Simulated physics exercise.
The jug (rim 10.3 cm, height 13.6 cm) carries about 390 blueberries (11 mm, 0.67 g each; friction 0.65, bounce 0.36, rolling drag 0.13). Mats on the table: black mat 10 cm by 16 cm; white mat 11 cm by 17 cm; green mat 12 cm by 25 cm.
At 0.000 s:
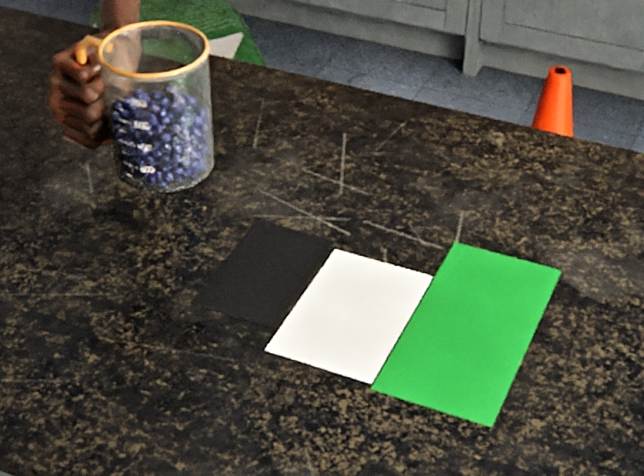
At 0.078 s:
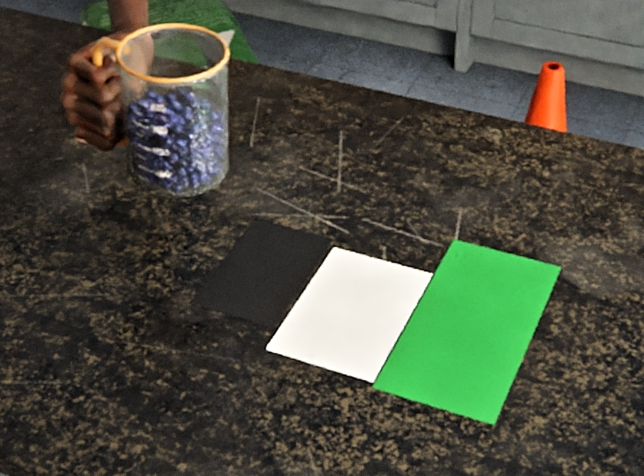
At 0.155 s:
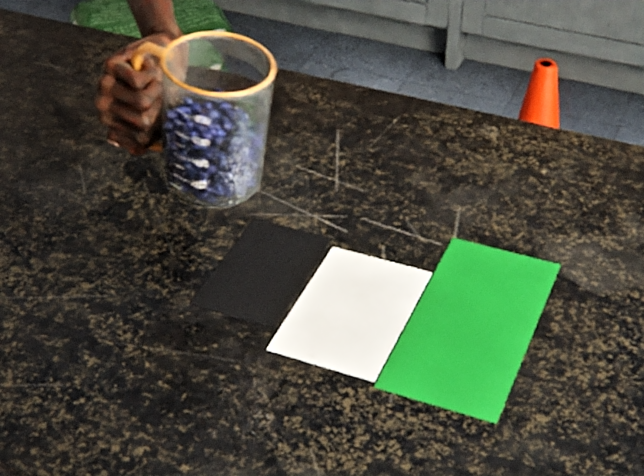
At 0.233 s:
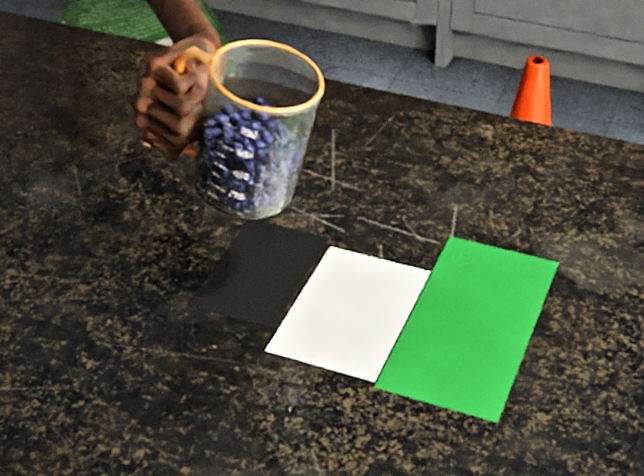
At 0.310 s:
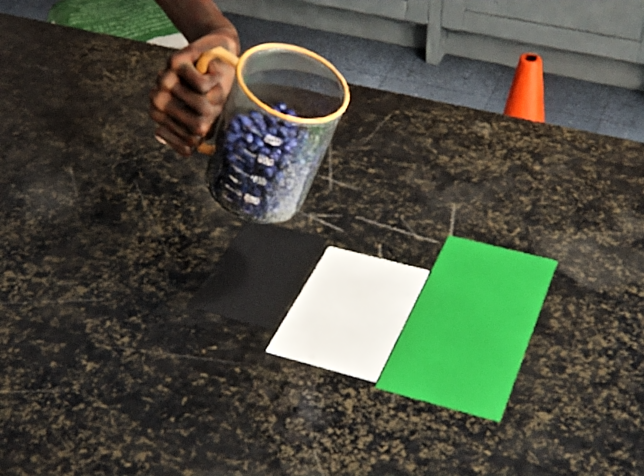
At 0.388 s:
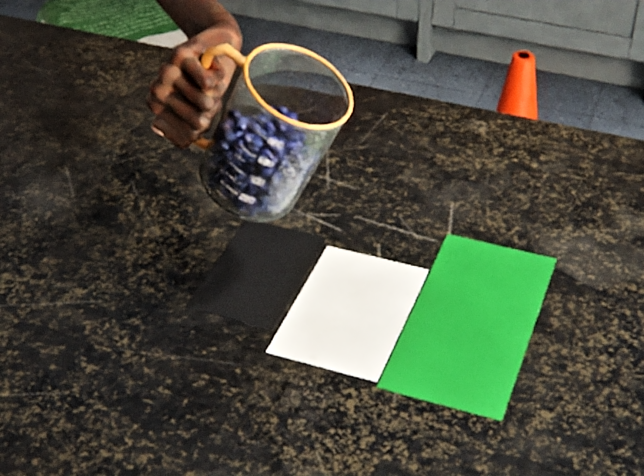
A dark, mottled countertop is seen from above at an angle, with grey cabinets and an orange cone beyond its far edge. Black, white and green mats lie side by side from left to right, while a hand holds a clear, orange-rimmed jug of blueberries at upper left. The hand carries the jug rightward, tilting it increasingly to the right as the berries shift inside, while the view drifts very slightly.
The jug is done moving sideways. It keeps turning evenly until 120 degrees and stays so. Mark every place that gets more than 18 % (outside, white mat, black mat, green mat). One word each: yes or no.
Outside: No. White mat: Yes. Black mat: No. Green mat: Yes.
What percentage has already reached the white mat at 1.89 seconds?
Roughly 60 percent so far.
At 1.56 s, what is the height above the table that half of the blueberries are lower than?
Height: Some 16 cm.
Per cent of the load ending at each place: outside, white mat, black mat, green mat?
Outside gets 10 per cent, the white mat 60 per cent, the black mat 5 per cent, and the green mat 30 per cent.
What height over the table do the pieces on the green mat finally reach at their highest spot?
2.0 cm, roughly.
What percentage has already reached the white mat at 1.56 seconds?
5 percent.
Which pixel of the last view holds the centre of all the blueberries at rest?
(387, 305), roughly.
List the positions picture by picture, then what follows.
In the first frame, jug at (158, 94); tilt 0 degrees; moved 0.0 cm; lip at (200, 59); top of the load at (174, 90); black mat at (265, 271); white mat at (352, 312); green mat at (472, 327).
In the second frame, jug at (175, 99); tilt 2 degrees; moved 2.1 cm; lip at (220, 64); top of the load at (171, 92).
In the third frame, jug at (215, 113); tilt 7 degrees; moved 6.6 cm; low side right; lip at (268, 80); top of the load at (197, 100).
In the fourth frame, jug at (256, 126); tilt 13 degrees; moved 11.2 cm; low side right; lip at (317, 96); top of the load at (265, 108).
In the fifth frame, jug at (275, 132); tilt 18 degrees; moved 13.3 cm; low side right; lip at (343, 108); top of the load at (273, 113).
In the sixth frame, jug at (274, 133); tilt 24 degrees; moved 13.3 cm; low side right; lip at (347, 115); top of the load at (285, 113); black mat at (259, 271); white mat at (351, 310); green mat at (472, 319). It turns about 75 degrees a second.
Then, at 0.84 s, tilt 58 degrees; jug 100 %; middle of all pieces on or above the table near (249, 146).
Then, at 1.22 s, tilt 86 degrees; jug 100 %; middle of all pieces on or above the table near (250, 141).
After 1.56 s, tilt 111 degrees; jug 95 %, white mat 5 %; middle of all pieces on or above the table near (263, 152).
Then, at 1.89 s, tilt 120 degrees; green mat 10 %, jug 30 %, white mat 60 %; middle of all pieces on or above the table near (338, 247).
At rest (2.8 s), green mat 30 %, outside 10 %, black mat 5 %, jug 0 %, white mat 60 %.
